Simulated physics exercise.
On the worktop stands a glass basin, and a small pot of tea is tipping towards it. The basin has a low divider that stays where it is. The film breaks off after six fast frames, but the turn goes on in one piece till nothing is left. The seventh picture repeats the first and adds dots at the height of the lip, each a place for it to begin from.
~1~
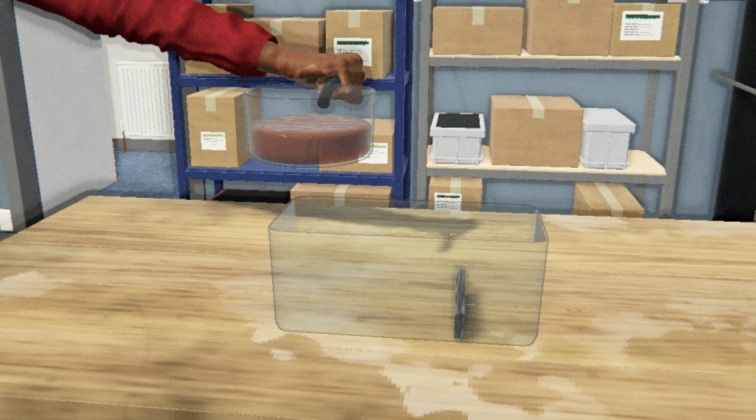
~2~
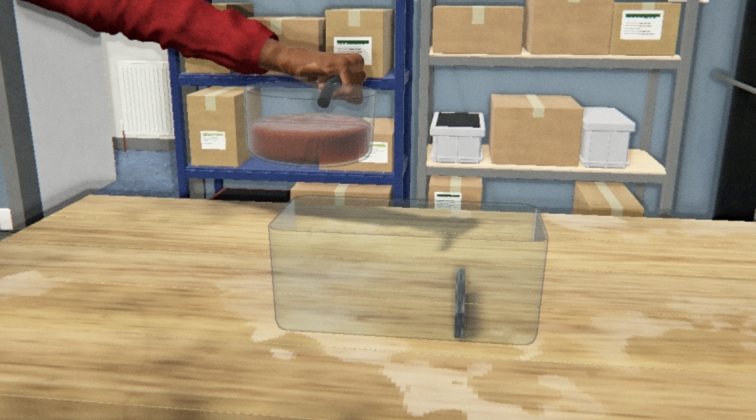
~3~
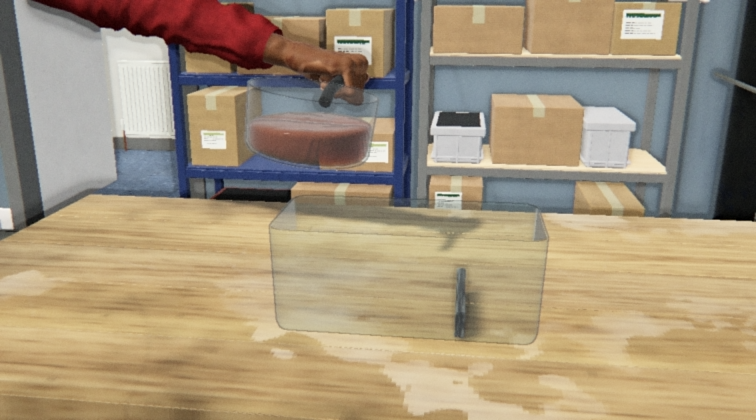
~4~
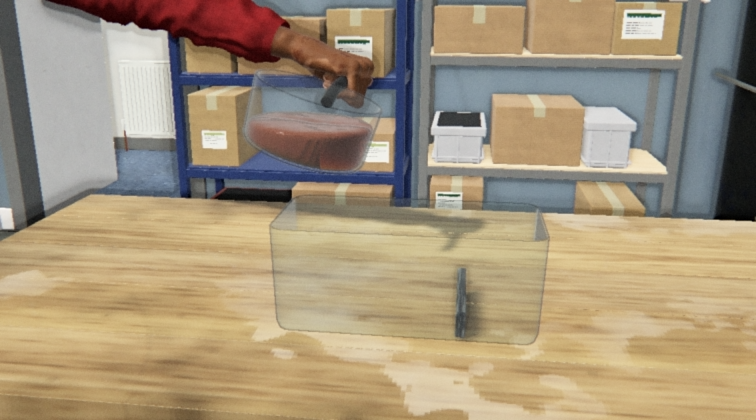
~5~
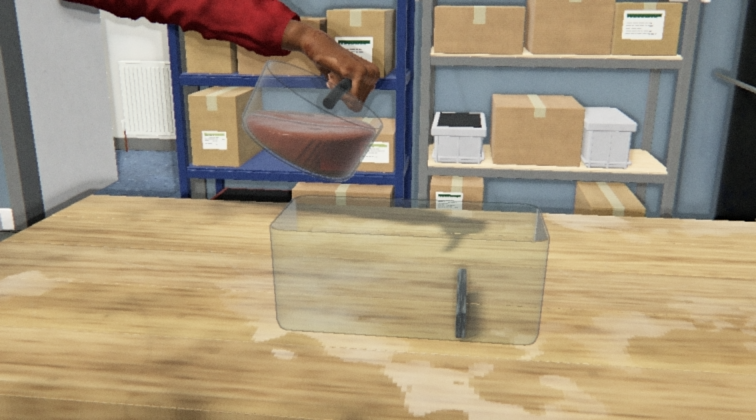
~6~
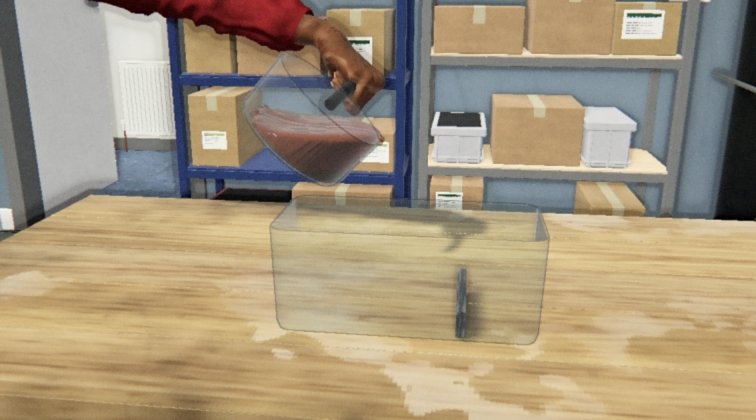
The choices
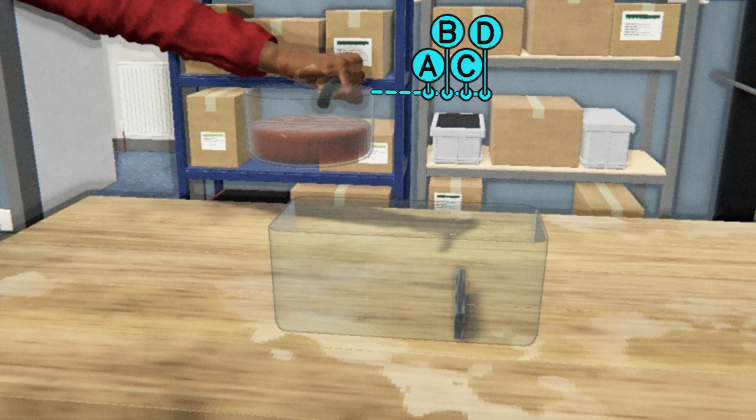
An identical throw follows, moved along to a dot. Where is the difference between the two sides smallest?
B beats the others.
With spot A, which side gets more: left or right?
More ends on the left.
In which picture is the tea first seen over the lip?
Picture 6.
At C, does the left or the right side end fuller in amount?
More ends on the right.
On the marked copy, A at (428, 93); B at (447, 93); C at (466, 93); D at (485, 94).
Choosing A, about 68 % ends left of the wall and 31 % right of it.
Choosing B, about 51 % ends left of the wall and 48 % right of it.
Choosing C, about 33 % ends left of the wall and 66 % right of it.
Choosing D, about 34 % ends left of the wall and 64 % right of it.
